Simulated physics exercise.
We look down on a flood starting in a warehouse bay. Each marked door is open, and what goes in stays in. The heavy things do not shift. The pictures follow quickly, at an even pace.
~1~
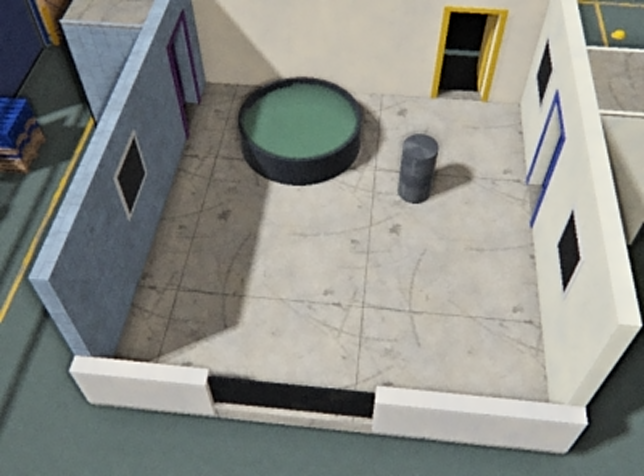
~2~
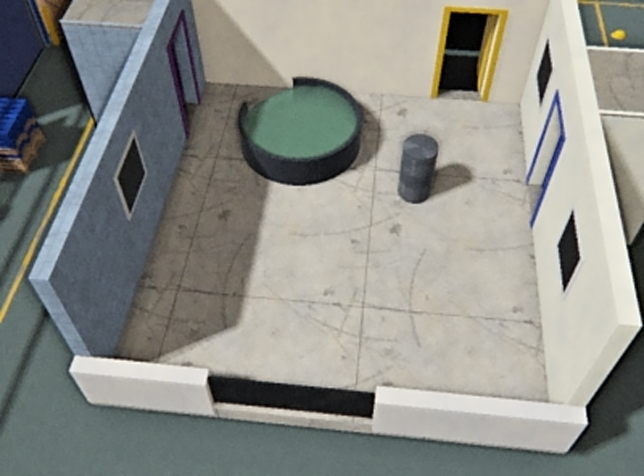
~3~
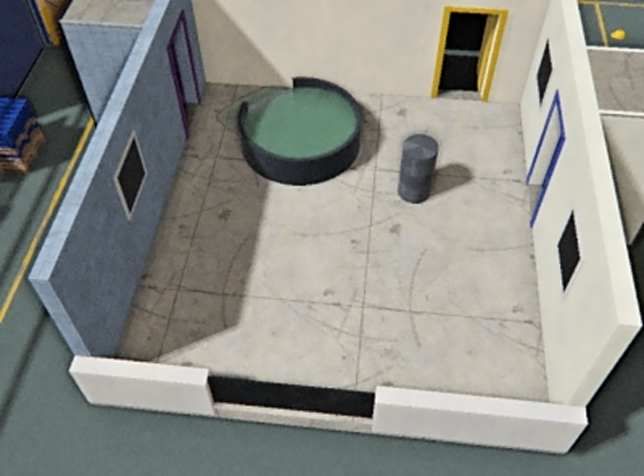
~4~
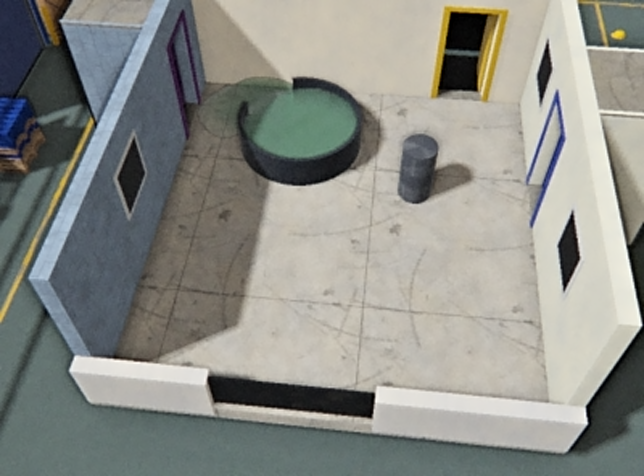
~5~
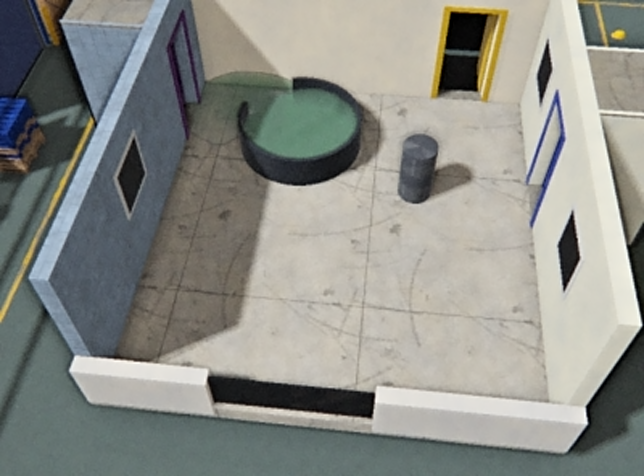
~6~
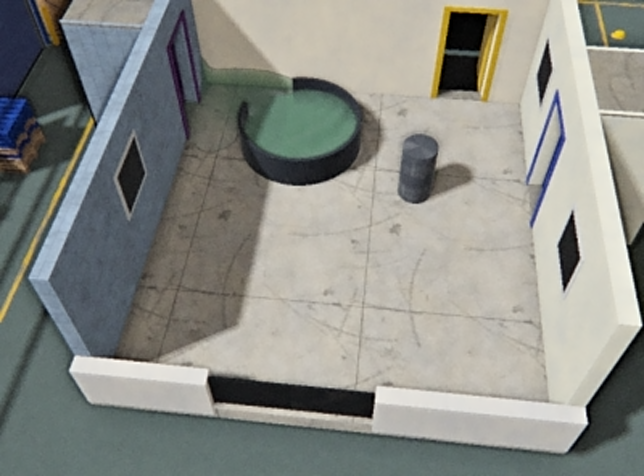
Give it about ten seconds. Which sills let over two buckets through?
One by one: The purple door takes more than that; the yellow door stays under that; the blue door stays under that.
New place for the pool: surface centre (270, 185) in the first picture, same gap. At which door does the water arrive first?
That is the one in purple.
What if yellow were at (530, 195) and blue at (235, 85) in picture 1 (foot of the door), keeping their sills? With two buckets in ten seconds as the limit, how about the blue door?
Then: The blue door takes more.
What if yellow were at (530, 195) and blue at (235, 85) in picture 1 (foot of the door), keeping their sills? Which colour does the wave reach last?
The yellow-painted one.
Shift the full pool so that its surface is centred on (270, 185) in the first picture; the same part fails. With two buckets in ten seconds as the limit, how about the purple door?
My reading: Purple door takes more.
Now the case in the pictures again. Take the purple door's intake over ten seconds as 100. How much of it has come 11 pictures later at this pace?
Roughly 25 per cent.
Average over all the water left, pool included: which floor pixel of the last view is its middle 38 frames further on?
Around (291, 184).
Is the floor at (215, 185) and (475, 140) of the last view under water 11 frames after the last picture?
In that order: Flooded, not flooded.
A moment on, water covers 10 % of the floor; the purple door over two buckets in, the yellow door not reached, the blue door not reached.
Next, water covers 15 % of the floor; the purple door far over two buckets in, the yellow door not reached, the blue door not reached.
Then, water covers 40 % of the floor; the purple door far over two buckets in, the yellow door wet at the sill, nothing in, the blue door not reached.
Later, water covers 60 % of the floor; the purple door far over two buckets in, the yellow door wet at the sill, nothing in, the blue door wet at the sill, nothing in.
In the end, water covers 85 % of the floor; the purple door far over two buckets in, the yellow door under two buckets in, the blue door wet at the sill, nothing in.
